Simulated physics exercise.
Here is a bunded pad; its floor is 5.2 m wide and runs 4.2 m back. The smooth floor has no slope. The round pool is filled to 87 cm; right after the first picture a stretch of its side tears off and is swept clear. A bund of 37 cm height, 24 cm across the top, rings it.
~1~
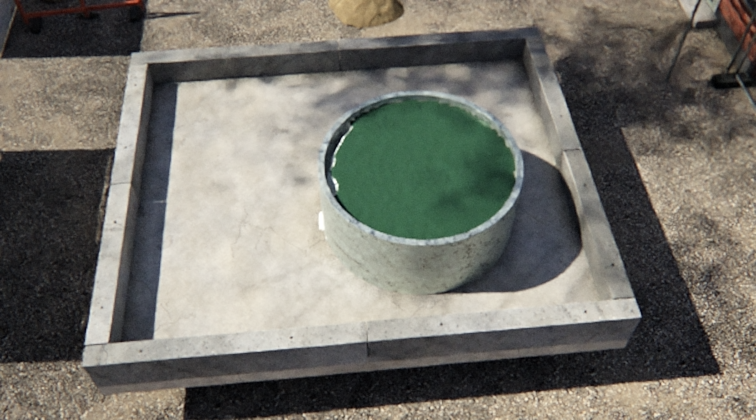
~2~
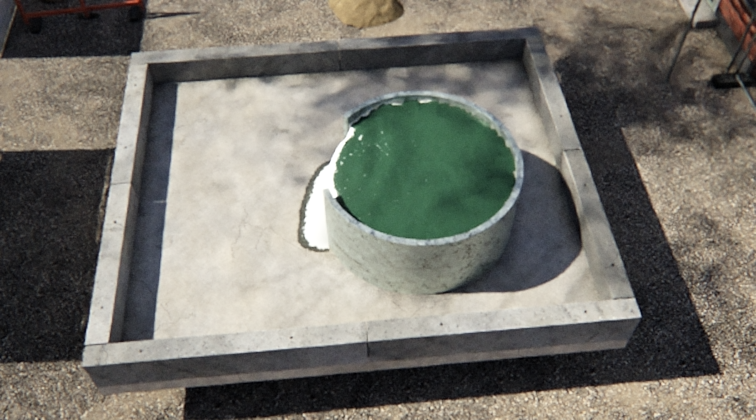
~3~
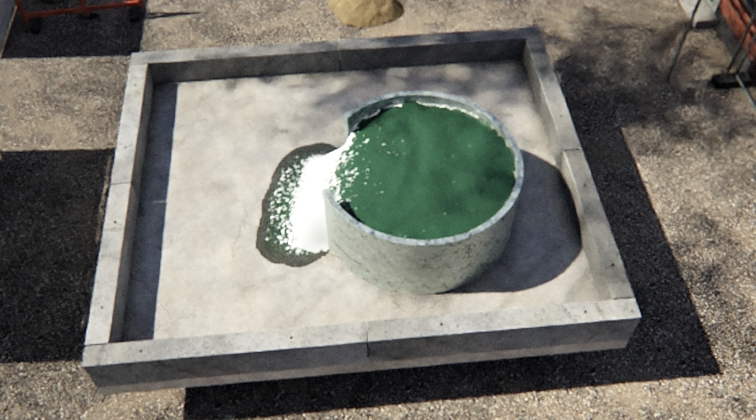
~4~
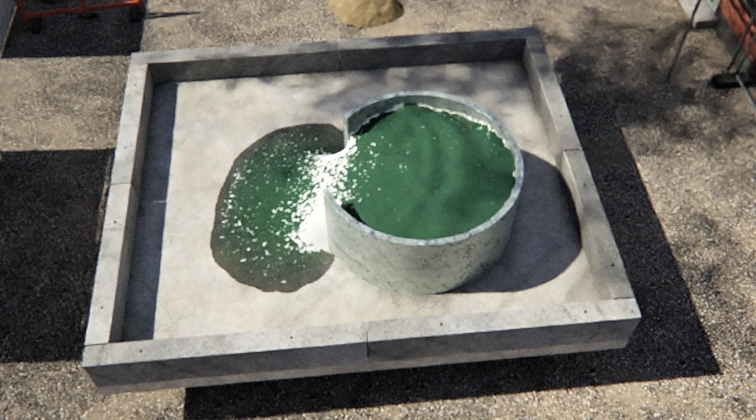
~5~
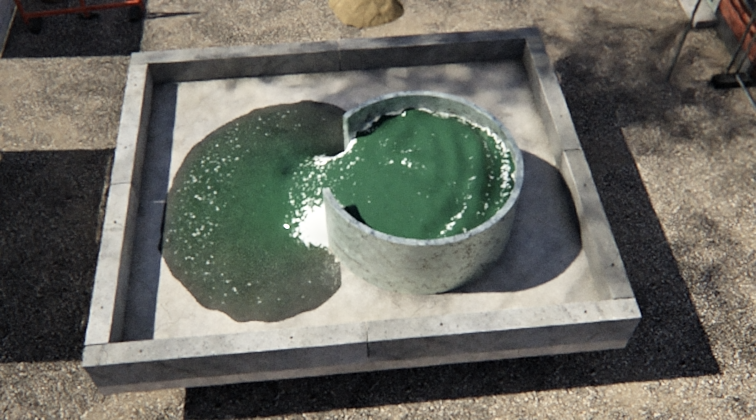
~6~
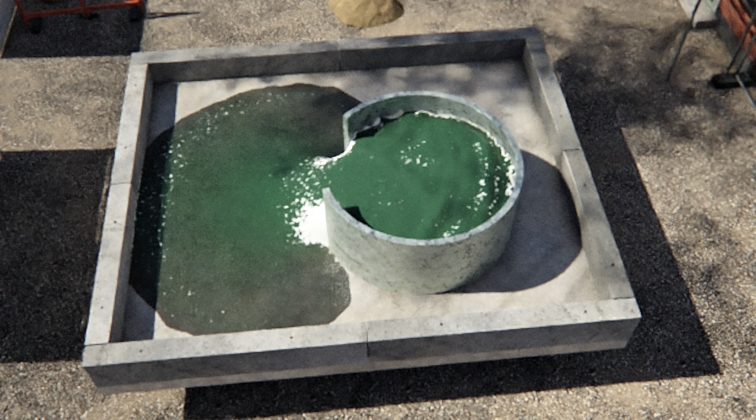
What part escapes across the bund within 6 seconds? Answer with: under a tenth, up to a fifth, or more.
It loses under a tenth of the water.
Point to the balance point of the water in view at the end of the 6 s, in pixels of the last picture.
Near (343, 192).
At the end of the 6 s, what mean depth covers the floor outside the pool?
Roughly 13 cm.
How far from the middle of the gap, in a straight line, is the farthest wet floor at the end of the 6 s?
Roughly 3.6 m.
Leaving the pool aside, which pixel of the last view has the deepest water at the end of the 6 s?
At about (592, 317).
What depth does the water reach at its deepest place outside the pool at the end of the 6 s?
Up to some 34 cm.
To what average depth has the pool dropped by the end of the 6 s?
Some 15 cm.
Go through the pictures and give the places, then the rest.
Still water, 87 cm deep, in the round pool at (420, 166), in the first frame.
The front is at (326, 248), 0.7 m from the gap at (329, 189); 0.3 m2 of floor is under water; 87 cm left at the back of the round pool, in the second frame.
Water pours out at (329, 189) and has run 1.0 m, to (269, 252); deepest outside 49 cm, 87 cm at the round pool's back, in the third frame.
The front is at (222, 256), 1.4 m from the gap at (330, 191); 2.8 m2 of floor is under water; 85 cm left at the back of the round pool, in the fourth frame.
The front is at (170, 252), 2.0 m from the gap at (330, 191); 5.4 m2 of floor is under water; 76 cm left at the back of the round pool, in the fifth frame.
The front is at (146, 159), 2.5 m from the gap at (330, 191); 7.9 m2 of floor is under water; 74 cm left at the back of the round pool, in the sixth frame.
A moment later water covers 45 % of the floor and is deepest (56 cm) near (138, 222); 0 % is over the wall.
Soon after water covers 50 % of the floor and is deepest (60 cm) near (142, 187); 1 % is over the wall.
Next water covers 50 % of the floor and is deepest (43 cm) near (155, 88); 3 % is over the wall.
Later on water covers 75 % of the floor and is deepest (24 cm) near (230, 192); 4 % is over the wall.
At the end water covers 80 % of the floor and is deepest (34 cm) near (592, 317); 4 % is over the wall.
